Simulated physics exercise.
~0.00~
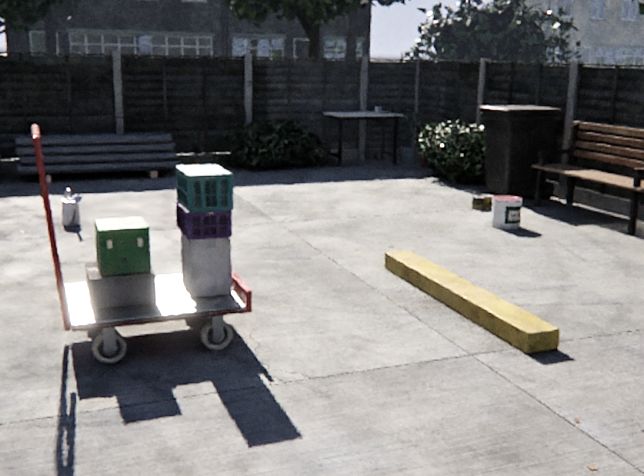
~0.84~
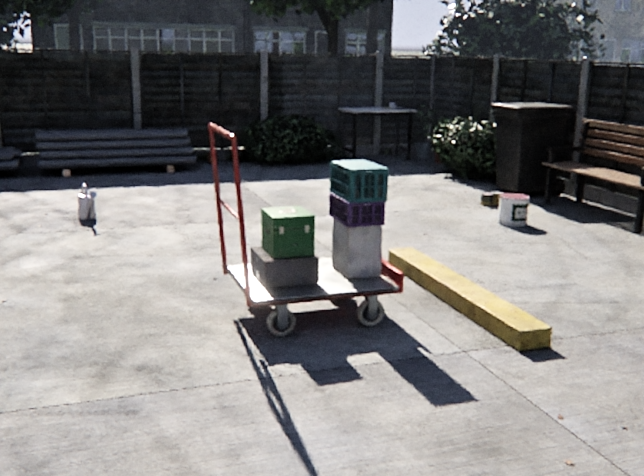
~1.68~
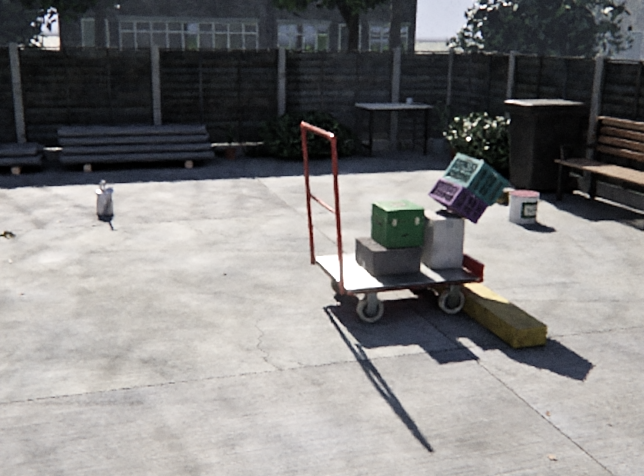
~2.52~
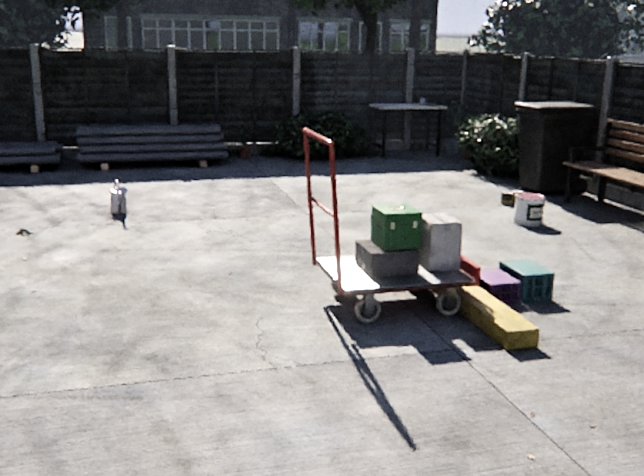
Sunlit concrete yard, a loaded trolley rolling right into a yellow beam, its teal and purple crates toppling to the ground beyond.
